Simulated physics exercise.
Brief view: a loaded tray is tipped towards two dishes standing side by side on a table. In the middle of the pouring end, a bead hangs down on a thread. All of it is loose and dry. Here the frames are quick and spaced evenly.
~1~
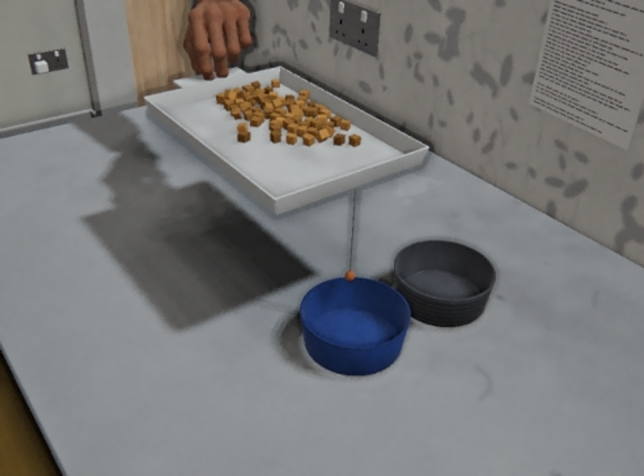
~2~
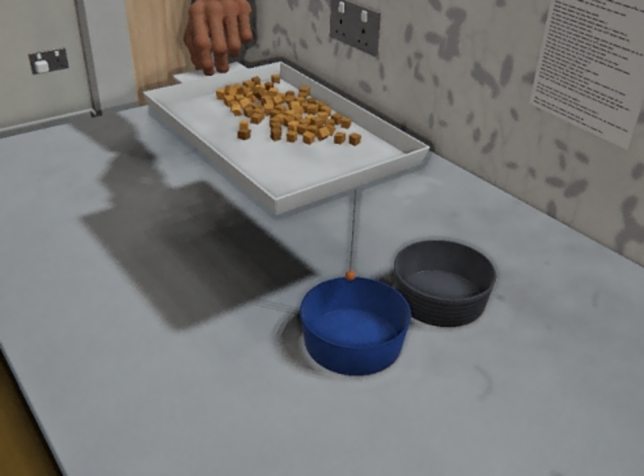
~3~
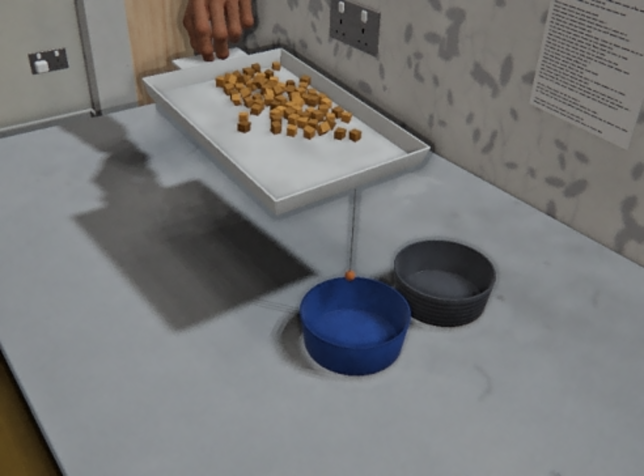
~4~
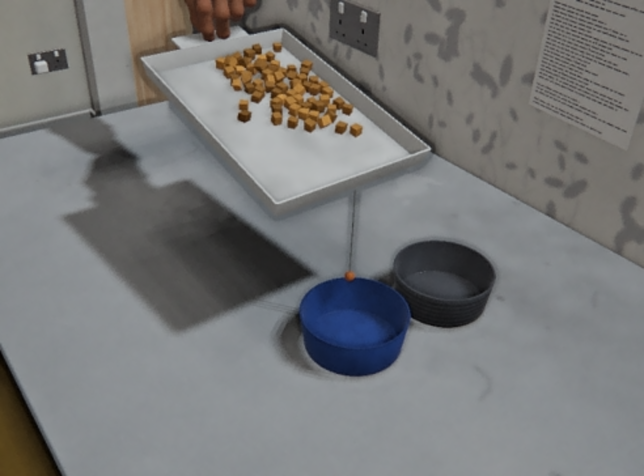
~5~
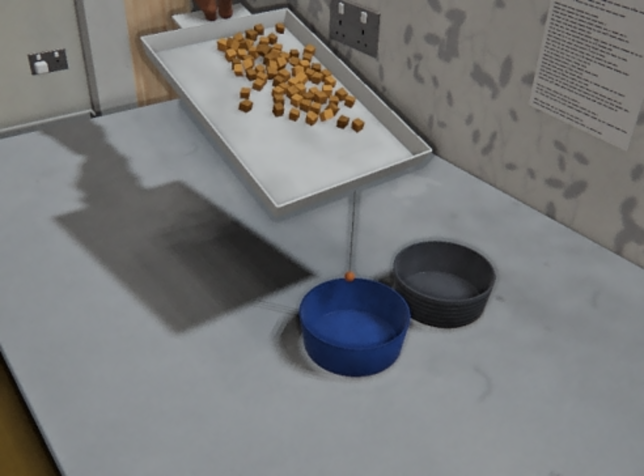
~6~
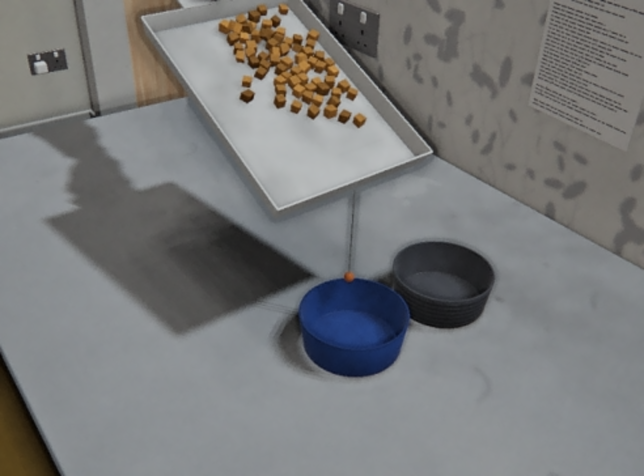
The footage shows a hand at the far end of a white tray of brown croutons raising that end steadily, tilting the tray more steeply above a blue dish and a dark grey dish while the croutons stay bunched together.
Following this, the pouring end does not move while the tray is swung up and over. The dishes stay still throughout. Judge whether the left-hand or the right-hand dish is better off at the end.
The dish to the left will collect more.
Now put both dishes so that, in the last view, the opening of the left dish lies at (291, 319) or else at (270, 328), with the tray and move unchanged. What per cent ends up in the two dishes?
40 %, 30 %.
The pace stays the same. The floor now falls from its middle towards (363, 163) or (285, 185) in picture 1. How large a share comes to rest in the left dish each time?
I'd say roughly 10 percent with the first slope, 20 percent with the other.
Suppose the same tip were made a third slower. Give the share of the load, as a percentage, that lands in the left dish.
Around 50 in every hundred.
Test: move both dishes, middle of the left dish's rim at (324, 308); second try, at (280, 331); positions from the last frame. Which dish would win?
For the first position it is the one at left; for the second, the one at right.
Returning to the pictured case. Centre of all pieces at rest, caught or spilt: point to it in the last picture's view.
Roughly at (364, 355).
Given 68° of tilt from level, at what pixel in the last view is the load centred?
The centre of the load shows up near (365, 169) in the last view.
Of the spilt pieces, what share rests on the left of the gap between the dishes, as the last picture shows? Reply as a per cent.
Roughly 50 in a hundred.
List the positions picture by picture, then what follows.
The first picture shows corners of the pouring end at (277, 196) and (422, 147), level; middle of the load at (281, 114), croutons; left dish at (390, 355); right dish at (479, 307); bead on its thread at (350, 276).
The second picture shows corners of the pouring end at (277, 196) and (423, 146), level; middle of the load at (281, 110).
The third picture shows corners of the pouring end at (278, 197) and (424, 147), tipped barely, level across its low end; middle of the load at (281, 101).
The fourth picture shows corners of the pouring end at (278, 199) and (425, 147), tipped a little, level across its low end; middle of the load at (282, 89).
The fifth picture shows corners of the pouring end at (279, 202) and (426, 149), tipped clearly, level across its low end; middle of the load at (284, 76).
The sixth picture shows corners of the pouring end at (279, 204) and (427, 150), tipped clearly, level across its low end; middle of the load at (287, 64); left dish at (389, 356); right dish at (478, 309).
Soon after the last picture, tray tipped steeply; nearly all on the tray; a small part in the air.
A little later, tray tipped past a quarter turn; about a quarter on the tray; about a third in the left dish; a stray few in the right dish; about a third outside both; a small part in the air.
Later still, tray tipped past a quarter turn; about half in the left dish; a small part in the right dish; about half outside both.
At rest, tray tipped past a quarter turn; about half in the left dish; a small part in the right dish; about half outside both.
